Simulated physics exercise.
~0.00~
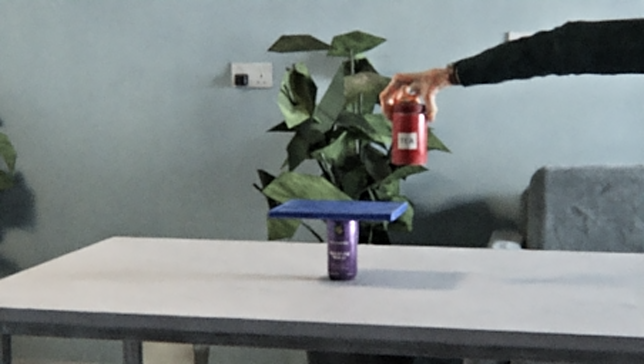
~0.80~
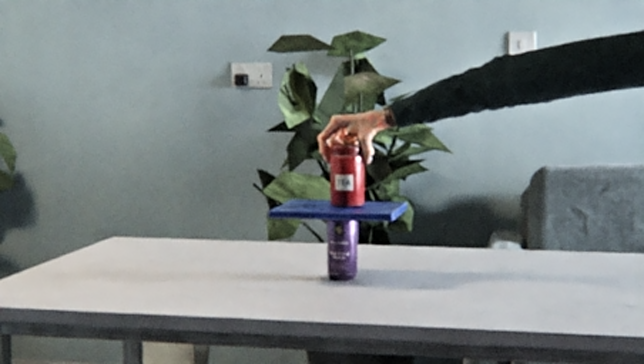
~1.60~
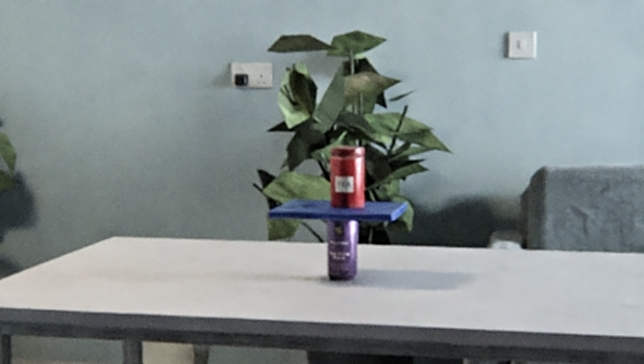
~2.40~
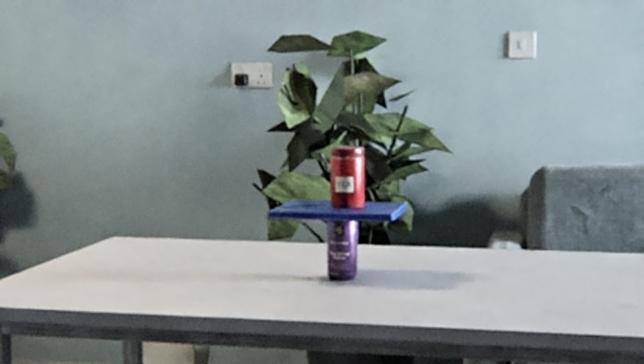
On a white table, a hand lowers a red jar onto a blue lid atop a purple can, withdraws, and the stack holds.
